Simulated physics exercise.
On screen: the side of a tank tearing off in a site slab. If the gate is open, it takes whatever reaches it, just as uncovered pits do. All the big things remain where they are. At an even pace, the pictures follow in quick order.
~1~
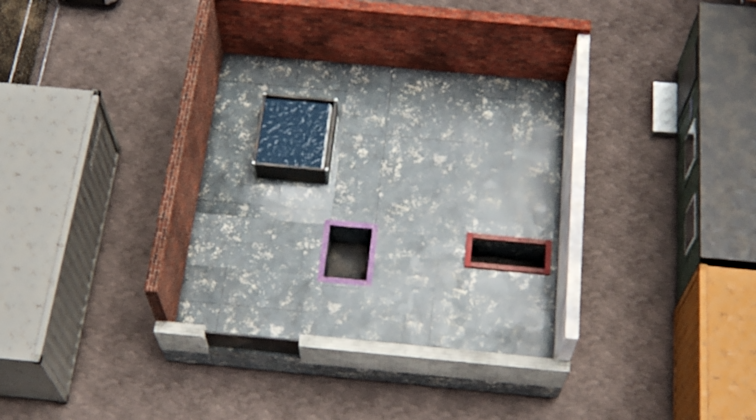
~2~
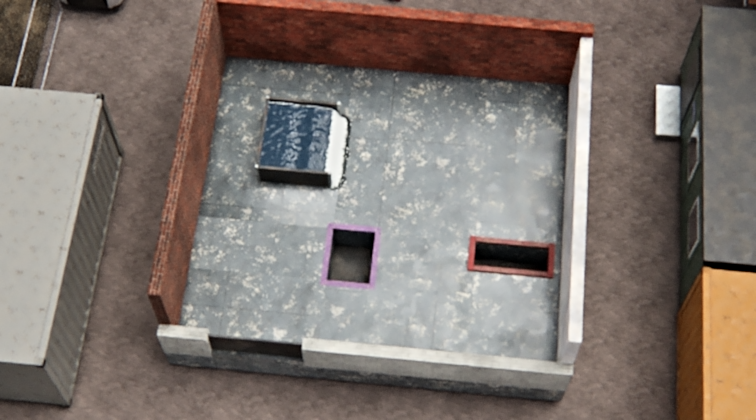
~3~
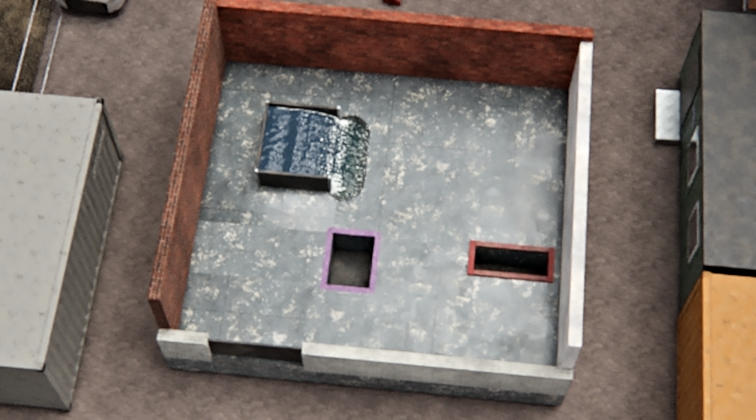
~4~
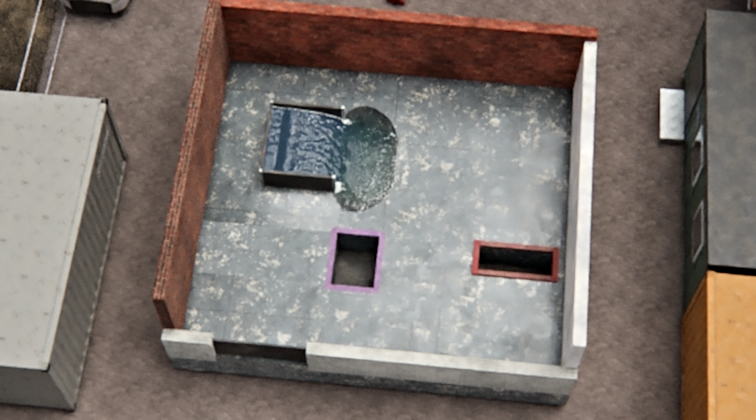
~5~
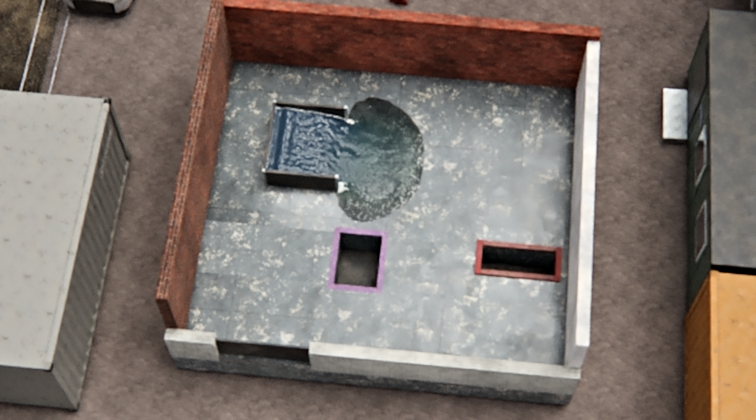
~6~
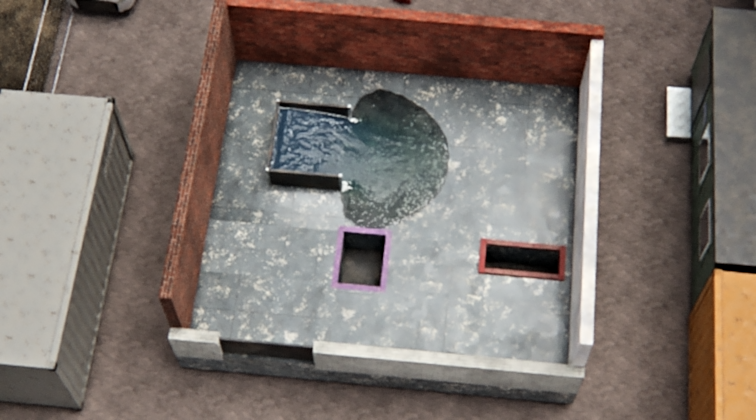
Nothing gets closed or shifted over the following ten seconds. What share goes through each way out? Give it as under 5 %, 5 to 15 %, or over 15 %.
My prediction: The gate gets a mere sliver - short of five per cent; the purple pit gets a medium chunk - five to fifteen per cent; the red pit gets a medium chunk - five to fifteen per cent.
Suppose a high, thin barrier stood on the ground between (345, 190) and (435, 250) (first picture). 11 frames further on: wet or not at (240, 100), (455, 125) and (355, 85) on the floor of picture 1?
Going spot by spot: High and dry, then drenched, then high and dry.
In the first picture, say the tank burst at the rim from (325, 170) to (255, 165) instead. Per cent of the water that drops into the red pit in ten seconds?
About 0 percent ends up in the red pit, by my reckoning.
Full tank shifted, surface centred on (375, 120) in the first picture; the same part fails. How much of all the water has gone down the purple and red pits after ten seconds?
Tally in per cent - purple pit 8; red pit 14.
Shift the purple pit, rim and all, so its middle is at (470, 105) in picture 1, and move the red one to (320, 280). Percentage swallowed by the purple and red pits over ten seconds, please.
Roughly: Purple pit 35 %, red pit 0 %.
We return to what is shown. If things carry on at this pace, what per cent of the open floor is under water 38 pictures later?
Estimate: Near 45 %.
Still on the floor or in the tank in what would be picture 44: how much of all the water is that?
Roughly 92 parts in a hundred.
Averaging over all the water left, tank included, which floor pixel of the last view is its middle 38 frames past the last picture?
Centre point: Around (472, 180).
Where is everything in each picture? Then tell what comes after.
The first frame shows the open tank at (295, 133) is whole and still.
In the second frame, water pours out at (334, 148) and has run to (336, 187).
In the third frame, the front is at (346, 197), out from the gap at (334, 153).
In the fourth frame, water pours out at (338, 153) and has run to (369, 203).
In the fifth frame, water pours out at (341, 153) and has run to (409, 194).
In the sixth frame, the front is at (445, 154), out from the gap at (344, 152).
A moment on, water covers 25 % of the floor; the gate 0 %, the purple pit 0 %, the red pit 0 %.
Next, water covers 40 % of the floor; the gate 0 %, the purple pit 1 %, the red pit 0 %.
Then, water covers 45 % of the floor; the gate 0 %, the purple pit 1 %, the red pit 3 %.
Later, water covers 45 % of the floor; the gate 0 %, the purple pit 2 %, the red pit 6 %.
In the end, water covers 70 % of the floor; the gate 0 %, the purple pit 8 %, the red pit 7 %.
